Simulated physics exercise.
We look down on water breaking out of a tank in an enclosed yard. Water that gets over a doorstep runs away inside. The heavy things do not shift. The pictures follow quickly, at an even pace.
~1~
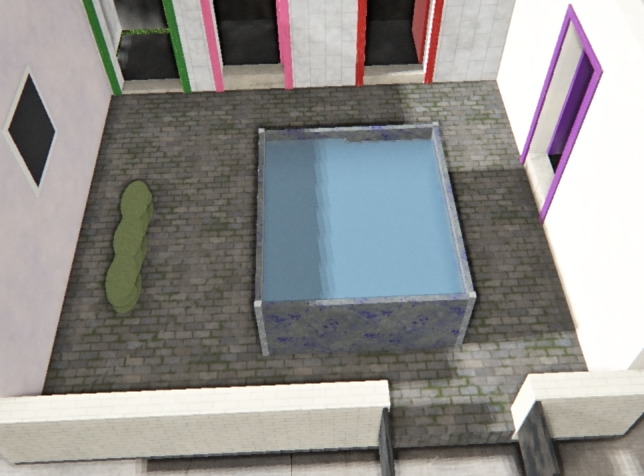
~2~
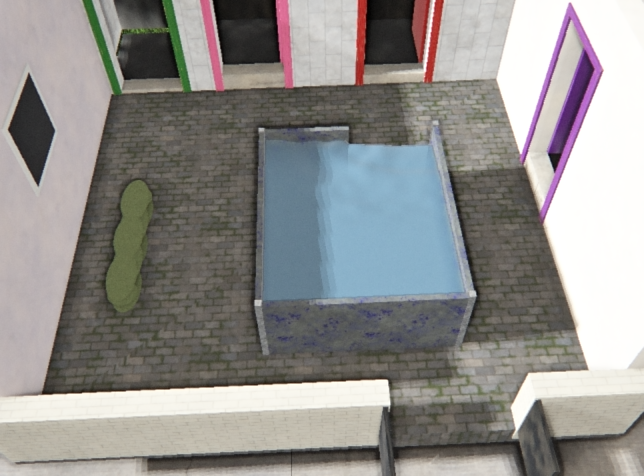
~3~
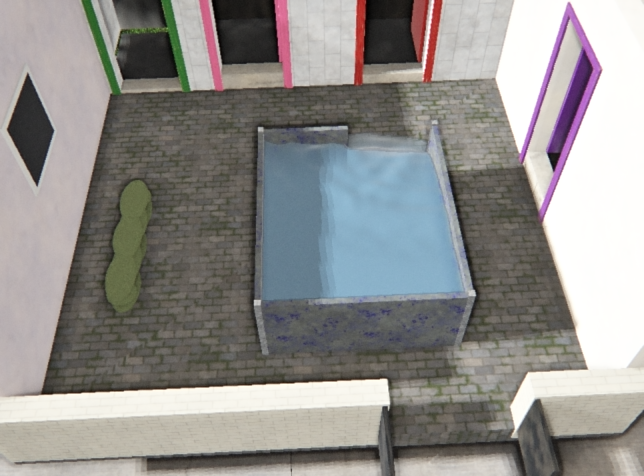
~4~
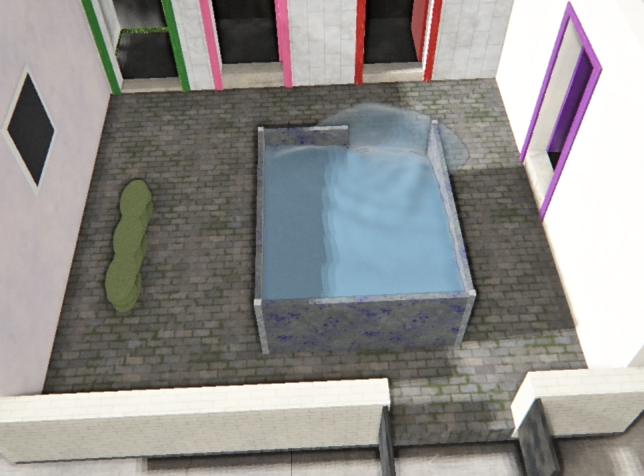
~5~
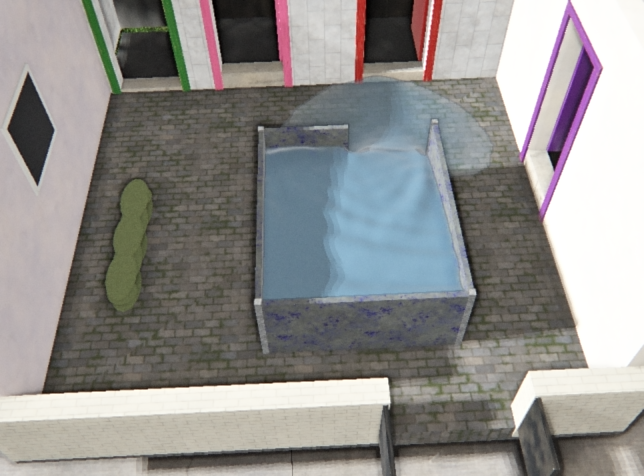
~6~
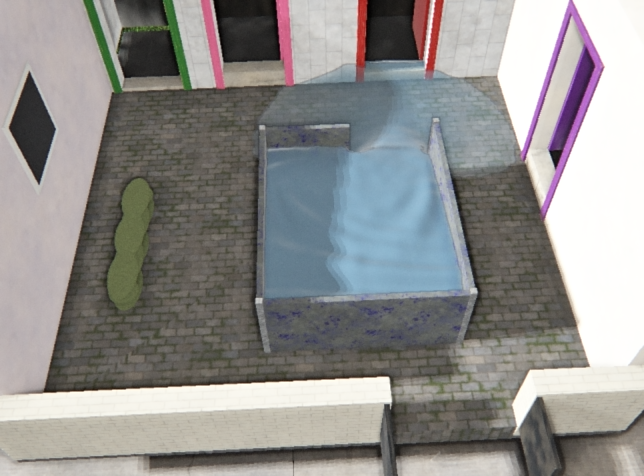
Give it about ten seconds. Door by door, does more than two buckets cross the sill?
In the end: The pink door admits no more than that; the purple door admits no more than that; the red door lets in a lot; the green door lets in a lot.
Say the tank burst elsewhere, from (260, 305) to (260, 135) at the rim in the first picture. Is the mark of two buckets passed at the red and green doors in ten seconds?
In short: The red one stays under; the green one is over.
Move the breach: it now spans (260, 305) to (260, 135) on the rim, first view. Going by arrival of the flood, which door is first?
That is the door marked green.
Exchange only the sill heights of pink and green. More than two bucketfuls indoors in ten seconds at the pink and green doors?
One by one: The pink one takes more, the green one stays under.
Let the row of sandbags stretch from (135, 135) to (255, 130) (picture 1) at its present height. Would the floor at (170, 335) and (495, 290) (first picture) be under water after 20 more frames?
In turn: No water, awash.
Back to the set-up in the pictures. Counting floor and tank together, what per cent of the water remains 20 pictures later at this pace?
About 88 per cent.
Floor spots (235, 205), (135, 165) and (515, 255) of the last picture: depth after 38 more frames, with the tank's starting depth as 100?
About 2, 18 and 6 per cent.
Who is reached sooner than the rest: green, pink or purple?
It is the one in pink.
A moment on, water covers 25 % of the floor; the pink door wet at the sill, nothing in, the purple door wet at the sill, nothing in, the red door far over two buckets in, the green door not reached.
Next, water covers 35 % of the floor; the pink door wet at the sill, nothing in, the purple door wet at the sill, nothing in, the red door far over two buckets in, the green door wet at the sill, nothing in.
Then, water covers 70 % of the floor; the pink door wet at the sill, nothing in, the purple door wet at the sill, nothing in, the red door far over two buckets in, the green door under two buckets in.
Later, water covers 95 % of the floor; the pink door wet at the sill, nothing in, the purple door wet at the sill, nothing in, the red door far over two buckets in, the green door over two buckets in.
In the end, water covers 95 % of the floor; the pink door wet at the sill, nothing in, the purple door wet at the sill, nothing in, the red door far over two buckets in, the green door far over two buckets in.
